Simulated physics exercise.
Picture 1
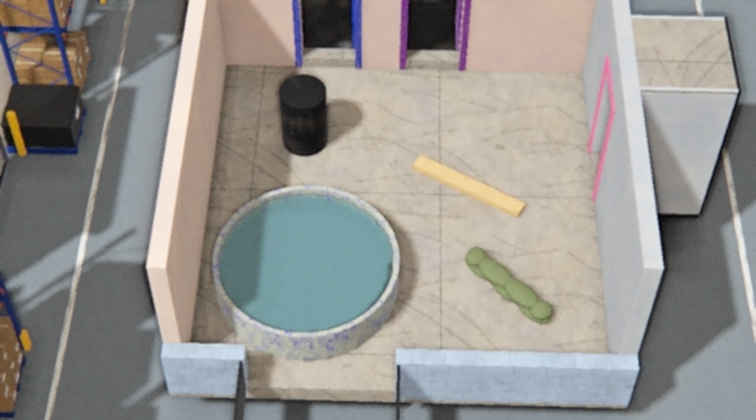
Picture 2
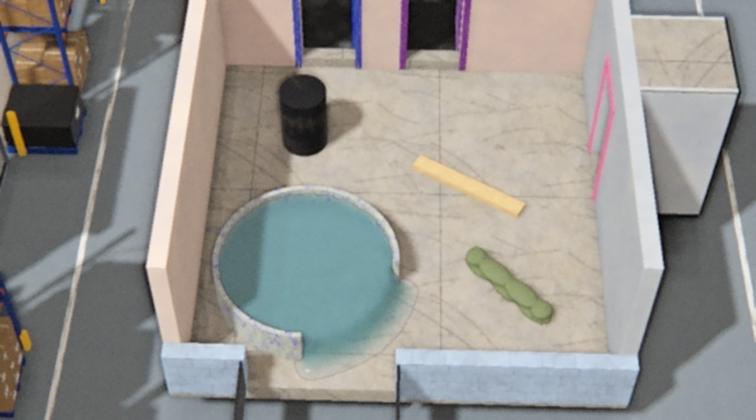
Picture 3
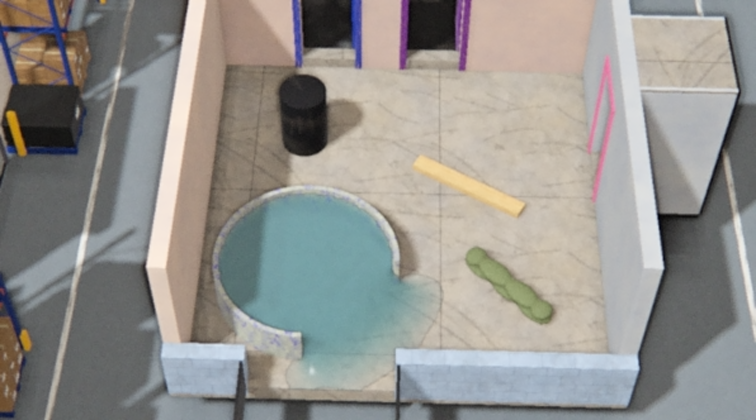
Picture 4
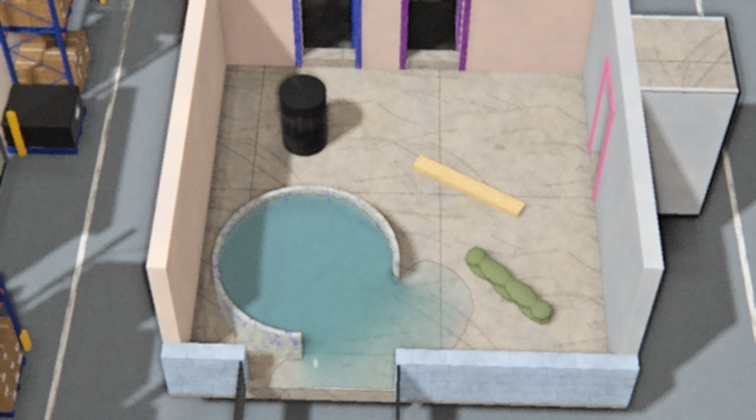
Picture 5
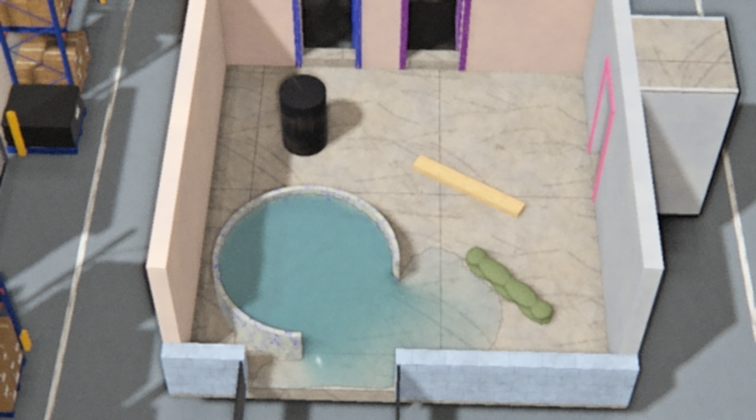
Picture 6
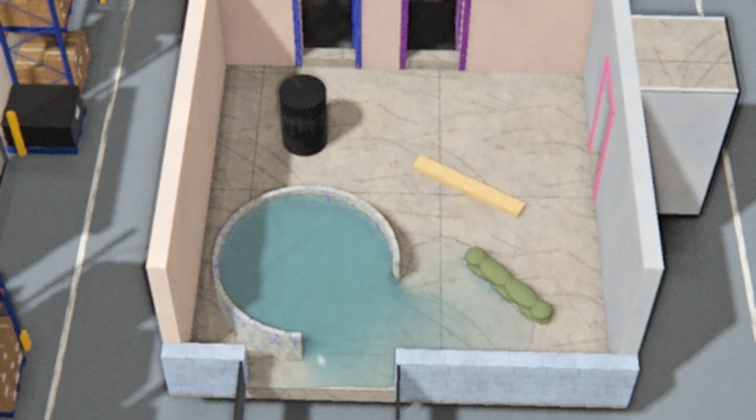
A round, stone-rimmed pool of teal water breaks open along its lower right side in a walled warehouse bay, seen from above by a still camera. A black barrel stands behind it, a yellow plank and a lumpy green object lie to the right, and blue and purple doorframes line the back wall. Water pours through the gap and spreads rightward in a thinning sheet across the floor, reaching around the green object.
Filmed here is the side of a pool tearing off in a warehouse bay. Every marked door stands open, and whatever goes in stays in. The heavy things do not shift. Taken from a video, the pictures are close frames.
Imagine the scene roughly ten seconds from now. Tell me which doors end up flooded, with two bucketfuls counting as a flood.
The blue door will keep it to two buckets; the purple door will keep it to two buckets; the pink door will keep it to two buckets.
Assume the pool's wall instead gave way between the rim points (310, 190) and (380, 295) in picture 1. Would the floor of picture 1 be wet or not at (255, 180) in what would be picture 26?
That spot ends up spared.
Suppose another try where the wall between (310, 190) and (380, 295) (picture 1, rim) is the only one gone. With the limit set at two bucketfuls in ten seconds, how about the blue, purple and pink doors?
Well, the blue door comes up short, the purple door comes up short, and the pink door overshoots.
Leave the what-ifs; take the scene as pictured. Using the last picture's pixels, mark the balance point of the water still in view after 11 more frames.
Around pixel (381, 309) of the last picture.
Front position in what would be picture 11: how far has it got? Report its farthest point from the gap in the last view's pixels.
Somewhere close to (602, 381).
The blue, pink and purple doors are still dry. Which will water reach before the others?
I'd say the one in pink.
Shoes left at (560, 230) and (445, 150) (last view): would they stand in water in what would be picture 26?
Lab note, in the order given: Wet through; unwetted.
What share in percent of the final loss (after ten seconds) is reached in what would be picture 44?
Working it through, I arrive at 85 per cent.
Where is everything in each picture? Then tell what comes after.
The first picture shows the pool at (306, 261) is whole and still.
In the second picture, water pours out at (367, 330) and has run to (406, 283).
In the third picture, water pours out at (367, 331) and has run to (434, 287).
In the fourth picture, the front is at (458, 284), out from the gap at (367, 331).
In the fifth picture, the front is at (490, 288), out from the gap at (367, 332).
In the sixth picture, water pours out at (367, 332) and has run to (527, 320).
A moment on, water covers 15 % of the floor; the blue door not reached, the purple door not reached, the pink door not reached.
Next, water covers 20 % of the floor; the blue door not reached, the purple door not reached, the pink door not reached.
Then, water covers 40 % of the floor; the blue door not reached, the purple door not reached, the pink door wet at the sill, nothing in.
Later, water covers 65 % of the floor; the blue door wet at the sill, nothing in, the purple door wet at the sill, nothing in, the pink door wet at the sill, nothing in.
In the end, water covers 90 % of the floor; the blue door wet at the sill, nothing in, the purple door wet at the sill, nothing in, the pink door wet at the sill, nothing in.
